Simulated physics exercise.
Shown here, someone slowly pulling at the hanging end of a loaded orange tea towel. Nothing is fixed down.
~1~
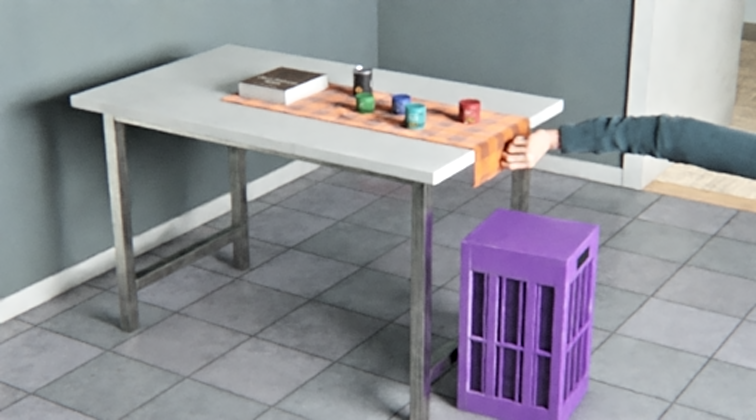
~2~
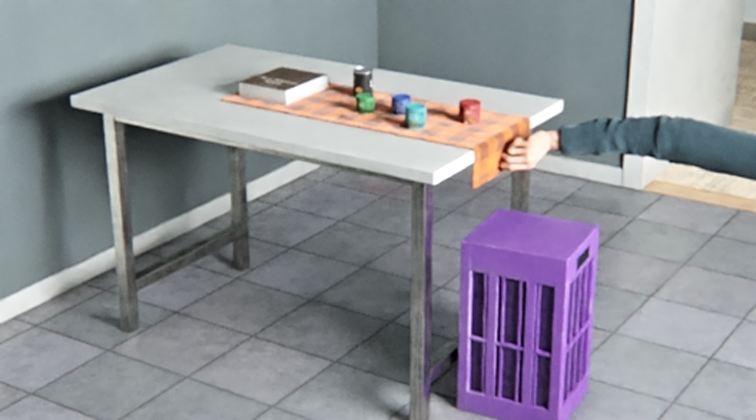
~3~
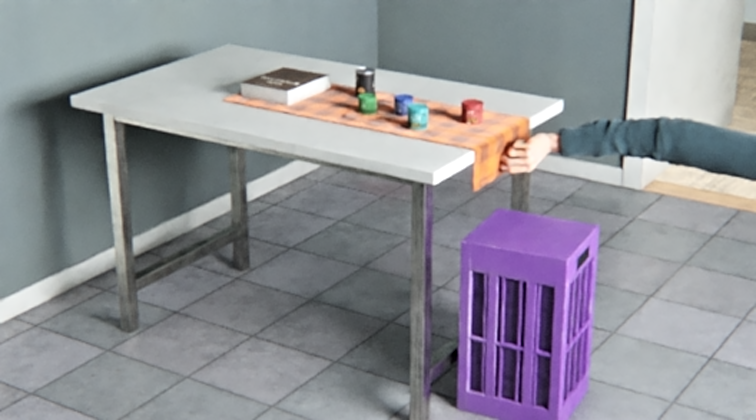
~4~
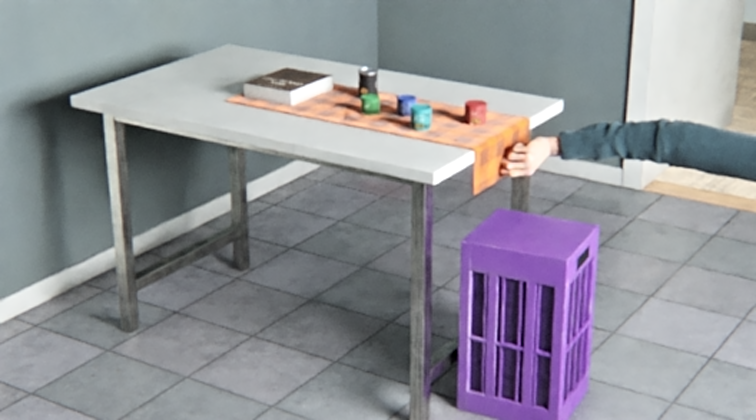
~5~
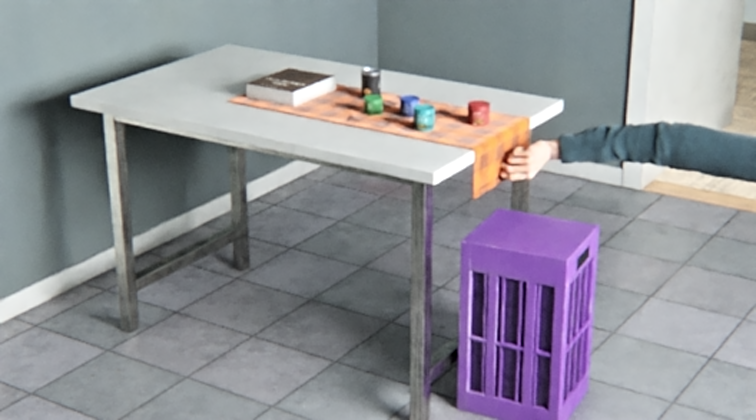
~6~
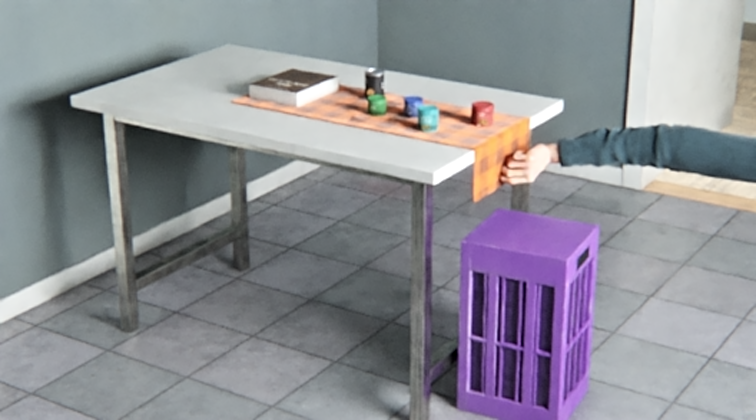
Orange tea towel carrying a book, a black can and four small pots creeping slightly right as a hand pulls its hanging end.
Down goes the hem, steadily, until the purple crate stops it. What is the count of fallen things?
The answer is one.
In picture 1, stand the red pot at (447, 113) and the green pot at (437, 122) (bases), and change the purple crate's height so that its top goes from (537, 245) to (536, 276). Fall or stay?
The red pot comes down; the green pot falls.
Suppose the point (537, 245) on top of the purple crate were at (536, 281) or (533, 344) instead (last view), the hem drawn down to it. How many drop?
Then 2 and 4.
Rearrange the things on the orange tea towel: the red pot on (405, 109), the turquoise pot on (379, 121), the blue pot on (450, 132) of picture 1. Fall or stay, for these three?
The red pot does not fall; the turquoise pot survives; the blue pot comes down.
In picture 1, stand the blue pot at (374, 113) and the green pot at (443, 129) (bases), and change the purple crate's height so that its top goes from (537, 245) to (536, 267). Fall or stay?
The blue pot does not fall; the green pot tumbles off.
Soon after, hem on the crate; red pot gone.
In the end, hem on the crate; red pot gone. Over the edge go one.
